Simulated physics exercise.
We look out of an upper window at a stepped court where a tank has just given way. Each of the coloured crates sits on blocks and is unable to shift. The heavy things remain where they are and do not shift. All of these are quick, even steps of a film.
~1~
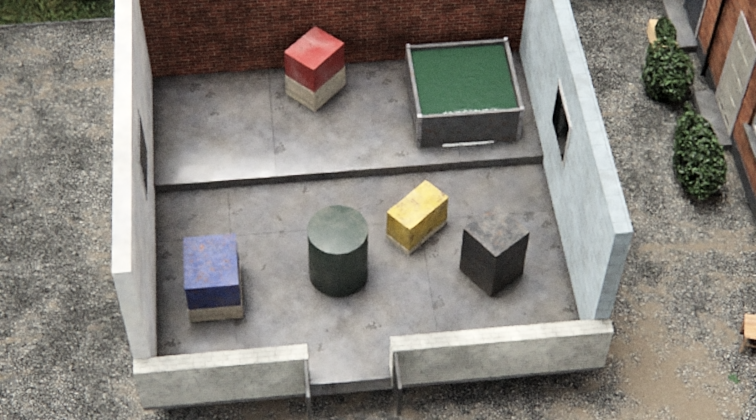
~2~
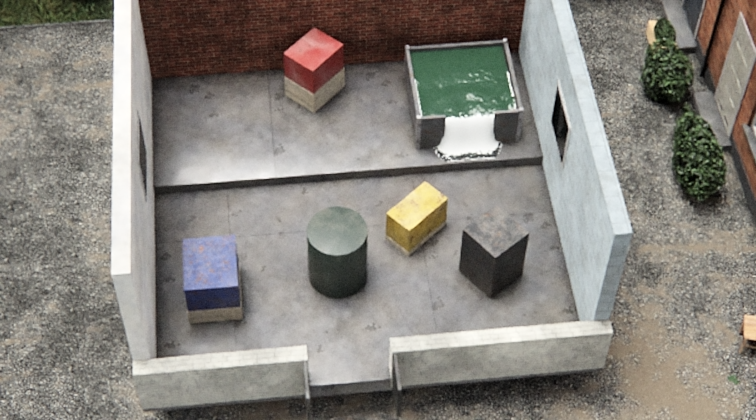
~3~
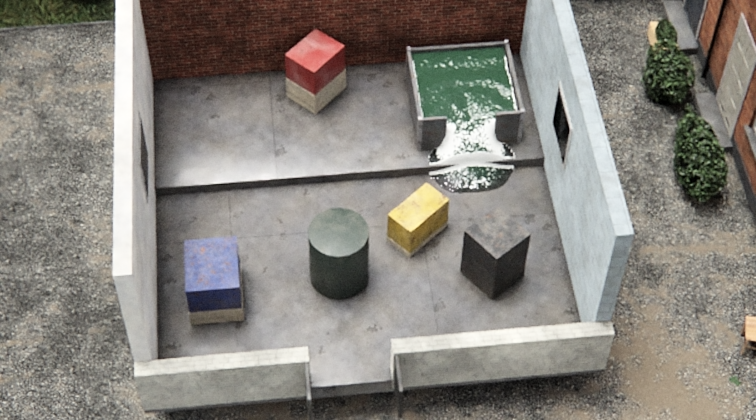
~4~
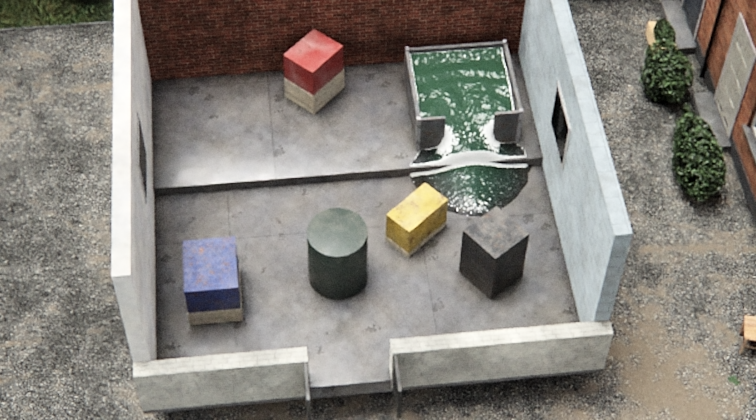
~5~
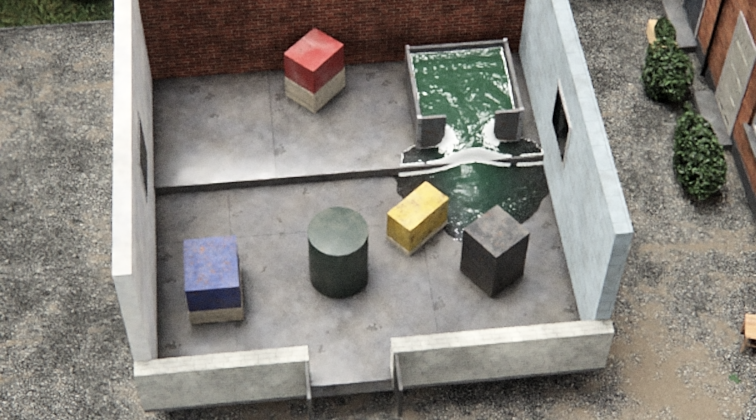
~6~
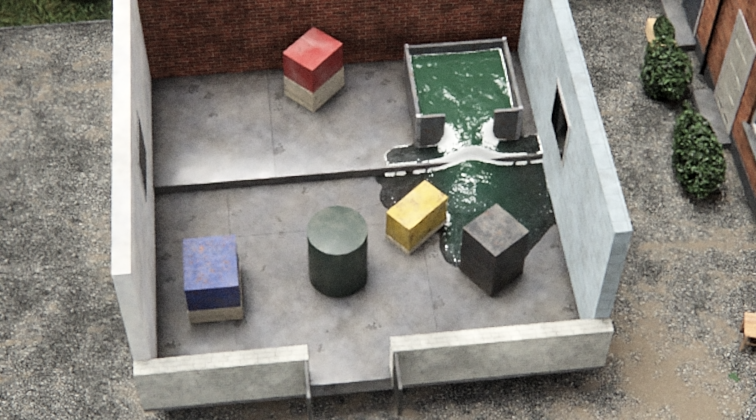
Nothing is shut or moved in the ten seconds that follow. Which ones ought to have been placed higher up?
In the end: The red crate stays dry; the blue crate stays dry; the yellow crate gets soaked.
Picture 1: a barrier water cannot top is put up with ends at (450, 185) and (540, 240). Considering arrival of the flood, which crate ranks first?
It's the yellow crate.
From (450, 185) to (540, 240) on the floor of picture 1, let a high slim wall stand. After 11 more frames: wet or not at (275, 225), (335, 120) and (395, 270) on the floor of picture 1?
In that order: Covered, free of water, dry.
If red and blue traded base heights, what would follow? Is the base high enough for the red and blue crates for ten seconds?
So red stays unflooded, and blue stays unflooded.
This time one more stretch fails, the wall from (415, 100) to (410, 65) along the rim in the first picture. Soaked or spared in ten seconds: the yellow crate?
Note: Yellow crate is never reached.
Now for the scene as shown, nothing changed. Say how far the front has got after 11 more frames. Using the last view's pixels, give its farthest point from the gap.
About (319, 370).
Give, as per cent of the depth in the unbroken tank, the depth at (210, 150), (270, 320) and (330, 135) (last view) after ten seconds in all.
Approx. values, in order: 0 %, 10 %, 0 %.
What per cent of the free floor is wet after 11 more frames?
I make it 35 per cent.
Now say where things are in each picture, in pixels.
Still water in the tank at (464, 81), in the first frame.
Water pours out at (468, 134) and has run to (442, 154), in the second frame.
The front is at (451, 187), out from the gap at (469, 136), in the third frame.
Water pours out at (468, 135) and has run to (469, 212), in the fourth frame.
Water pours out at (468, 134) and has run to a hidden place, in the fifth frame.
The front is at a hidden place, out from the gap at (468, 133), in the sixth frame.
A moment on, water covers 20 % of the floor; the red crate not reached, the blue crate not reached, the yellow crate water round its plinth.
Next, water covers 35 % of the floor; the red crate not reached, the blue crate not reached, the yellow crate water round its plinth.
Then, water covers 50 % of the floor; the red crate not reached, the blue crate water round its plinth, the yellow crate water round its plinth.
Later, water covers 60 % of the floor; the red crate not reached, the blue crate water round its plinth, the yellow crate water round its plinth.
In the end, water covers 65 % of the floor; the red crate stayed above the water, the blue crate stayed above the water, the yellow crate was topped.
